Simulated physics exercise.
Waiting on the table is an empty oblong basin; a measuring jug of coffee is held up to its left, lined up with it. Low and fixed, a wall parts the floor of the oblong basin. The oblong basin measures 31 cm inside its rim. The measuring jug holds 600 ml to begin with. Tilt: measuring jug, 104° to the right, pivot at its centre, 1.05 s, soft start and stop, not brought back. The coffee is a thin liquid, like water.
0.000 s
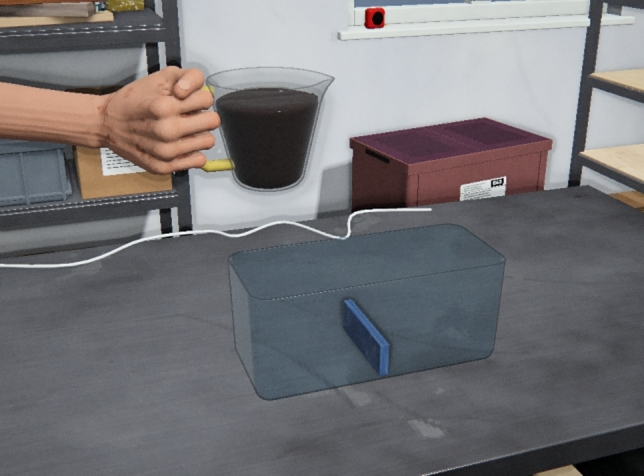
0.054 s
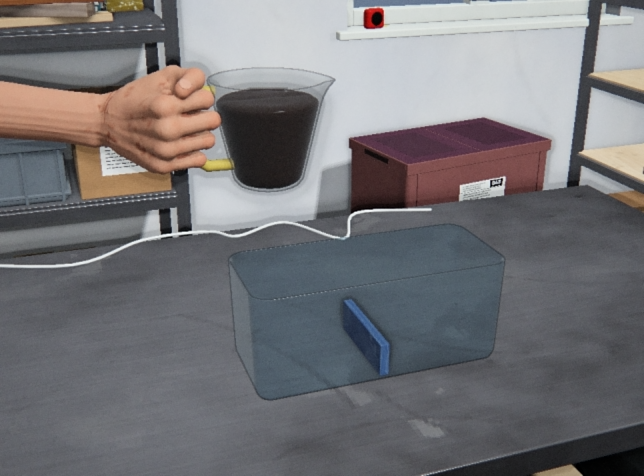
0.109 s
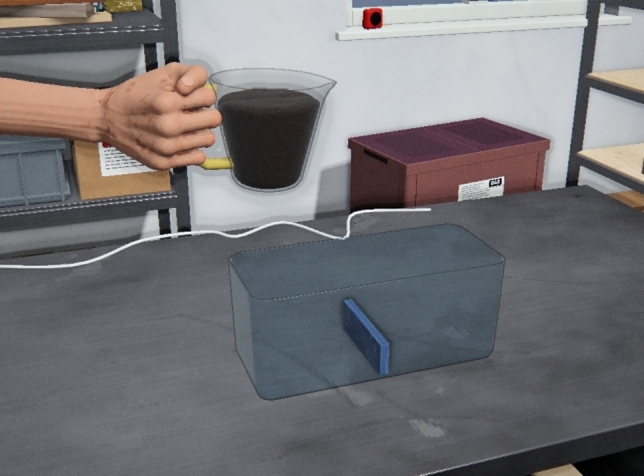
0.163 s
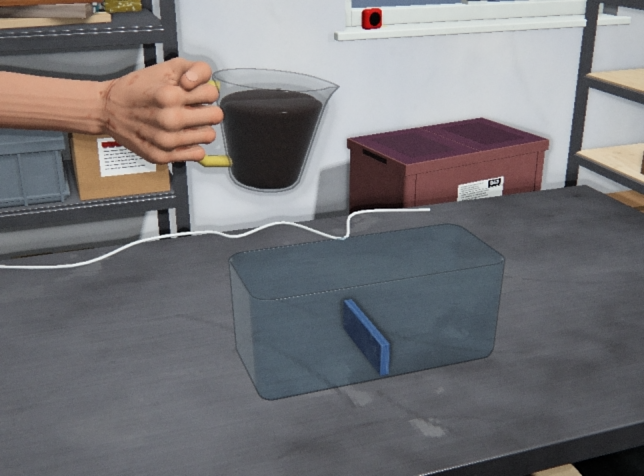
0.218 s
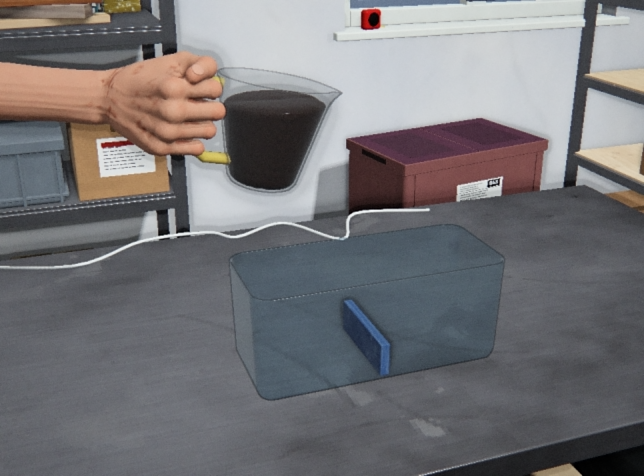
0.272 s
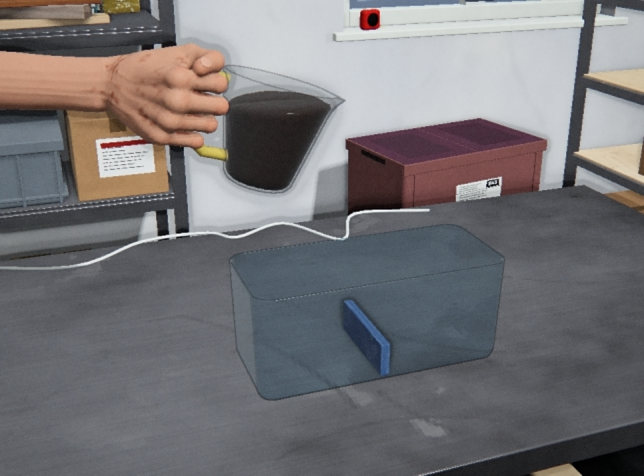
In a workshop or storeroom with shelving, a white wall and a maroon lidded box, a fixed camera looks slightly down on a dark grey tabletop. A see-through bluish oblong basin with a blue upright wall inside stands empty near a white cord, while a hand at upper left holds a clear jug of dark coffee by its yellow handle. The hand gradually tilts the jug modestly rightward, the coffee shifting inside.
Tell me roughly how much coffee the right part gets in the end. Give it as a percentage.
It gets about 85 per cent.
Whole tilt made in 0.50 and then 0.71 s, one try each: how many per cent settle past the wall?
About 70 %, then about 80 %.
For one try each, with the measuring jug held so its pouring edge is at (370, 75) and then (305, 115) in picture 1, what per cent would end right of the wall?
The first try gives around 95 percent, the second around 35 percent.
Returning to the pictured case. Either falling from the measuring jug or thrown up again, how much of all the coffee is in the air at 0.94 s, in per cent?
About 18 percent.
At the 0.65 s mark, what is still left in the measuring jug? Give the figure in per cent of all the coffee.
Close to 66 percent of the liquid remains at that time.
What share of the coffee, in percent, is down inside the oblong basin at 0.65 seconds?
Around 10%.
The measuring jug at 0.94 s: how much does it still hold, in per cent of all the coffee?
Around 10 in a hundred is still there.
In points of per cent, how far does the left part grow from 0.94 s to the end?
Roughly 10 percent.
Then, 0.65 s in, the tilt is 72° and 66 per cent is still to pour, 0 is left of the wall and 9 right of it.
Then, 0.94 s in, the tilt is 101° and 11 per cent is still to pour, 5 is left of the wall and 67 right of it.
Then, 1.23 s in, the tilt is 104° and 0 per cent is still to pour, 13 is left of the wall and 86 right of it.
Then, 1.55 s in, the tilt is 104° and 0 per cent is still to pour, 14 is left of the wall and 85 right of it.
Finally, 14 per cent lies left of the wall, 85 right of it and 1 outside.
